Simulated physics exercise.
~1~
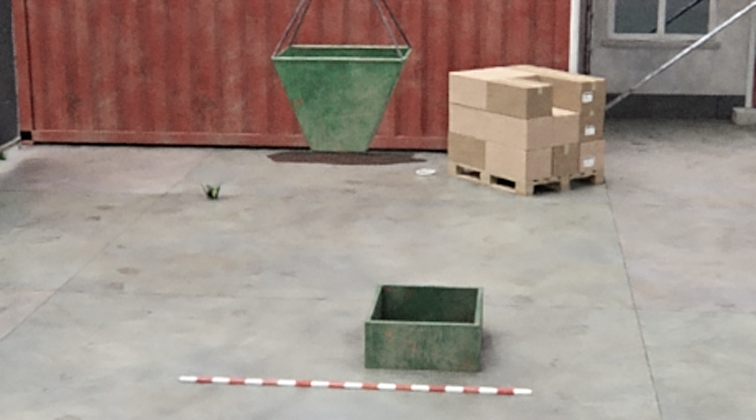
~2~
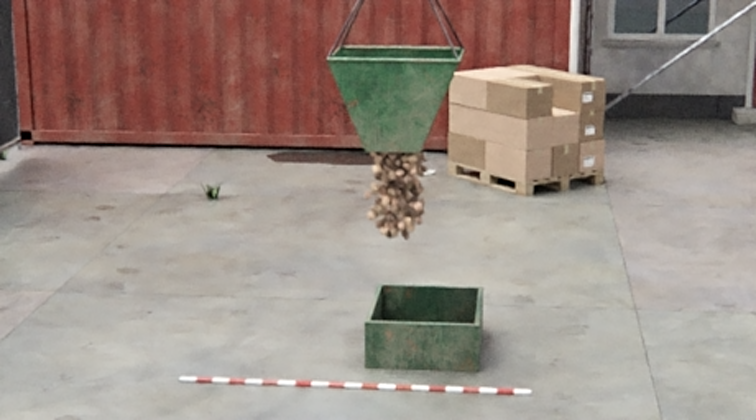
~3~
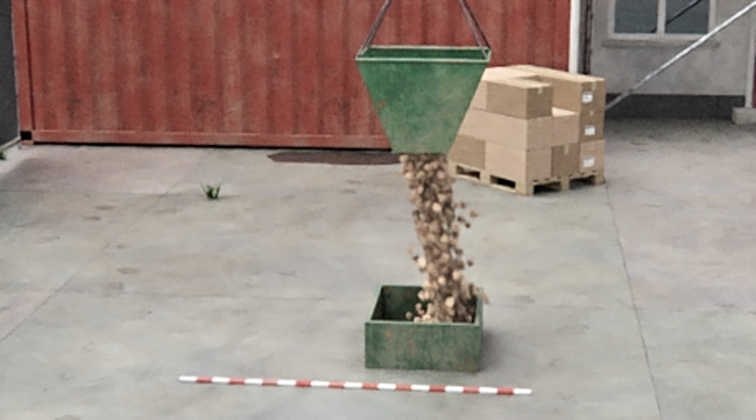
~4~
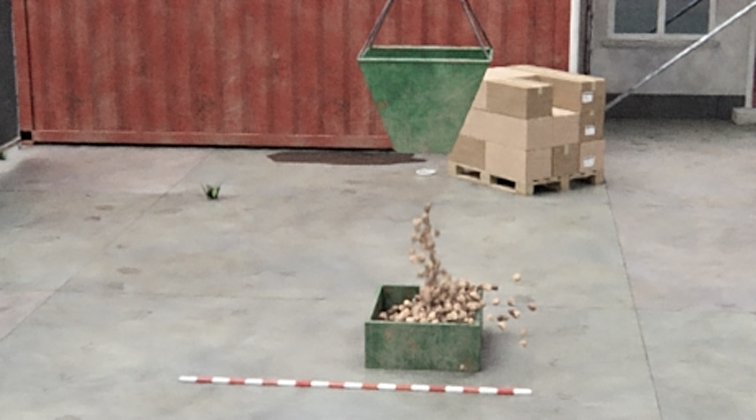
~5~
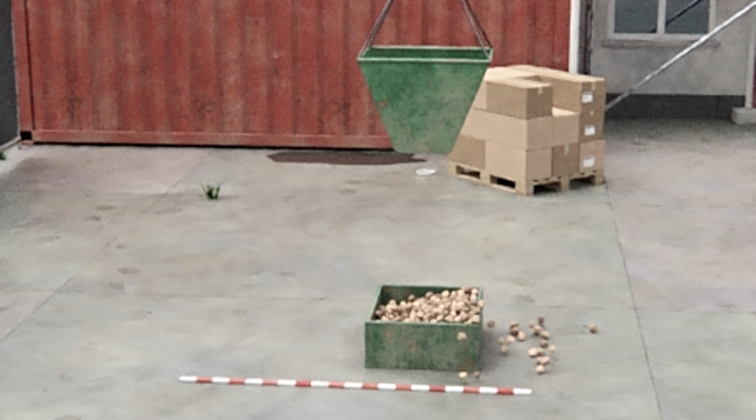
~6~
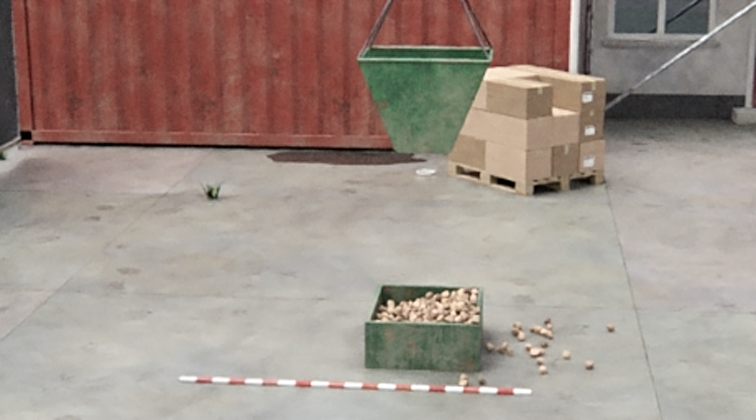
In a concrete yard, a green skip hangs from above in front of a red corrugated wall, with stacked cardboard boxes on a pallet nearby and an open green bin below, behind a red and white striped pole. The skip moves to the right, and brown stones begin pouring from its bottom. It stops above the bin as the stream drops into it, slanting rightward. The last stones fall onto the growing heap, and some scatter over the right side. Finally, the empty skip hangs still, most stones fill the bin, and a few lie on the ground, mainly to its right.
